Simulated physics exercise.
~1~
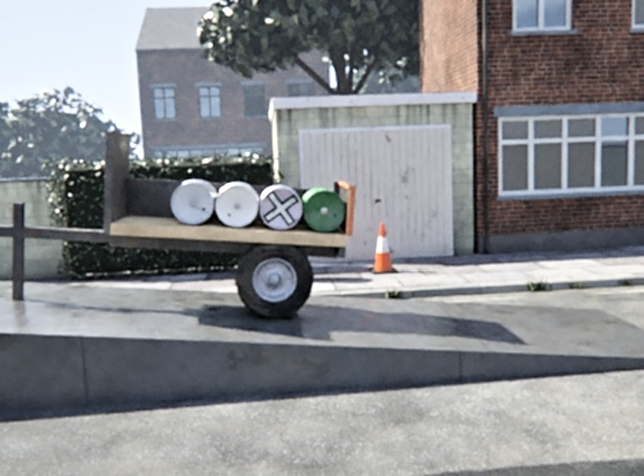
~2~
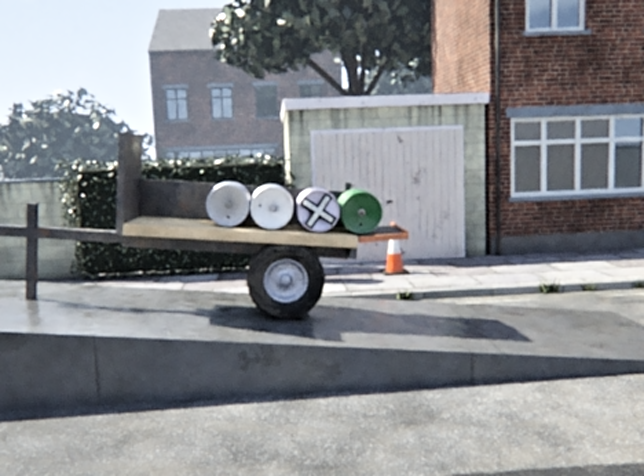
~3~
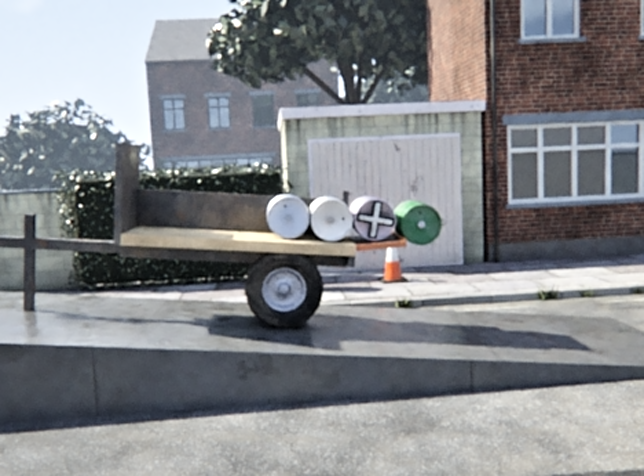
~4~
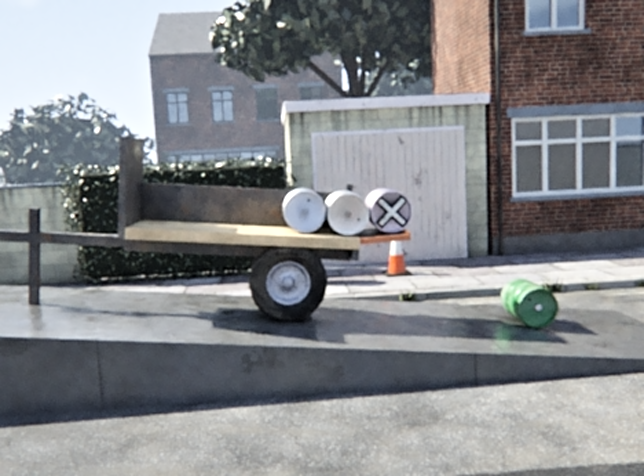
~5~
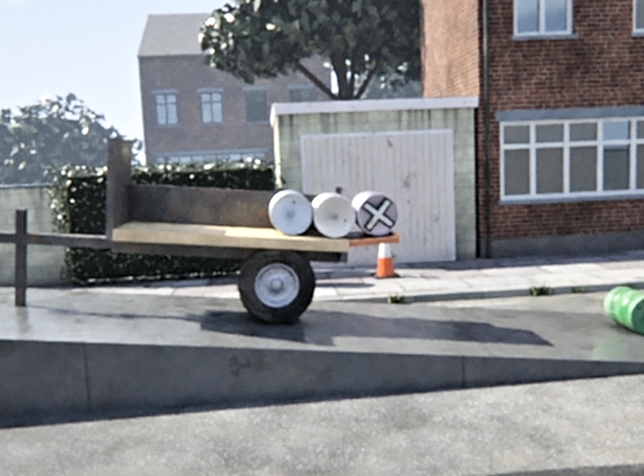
The green keg rolls right off the lowered tailgate onto the road; three kegs stay aboard.
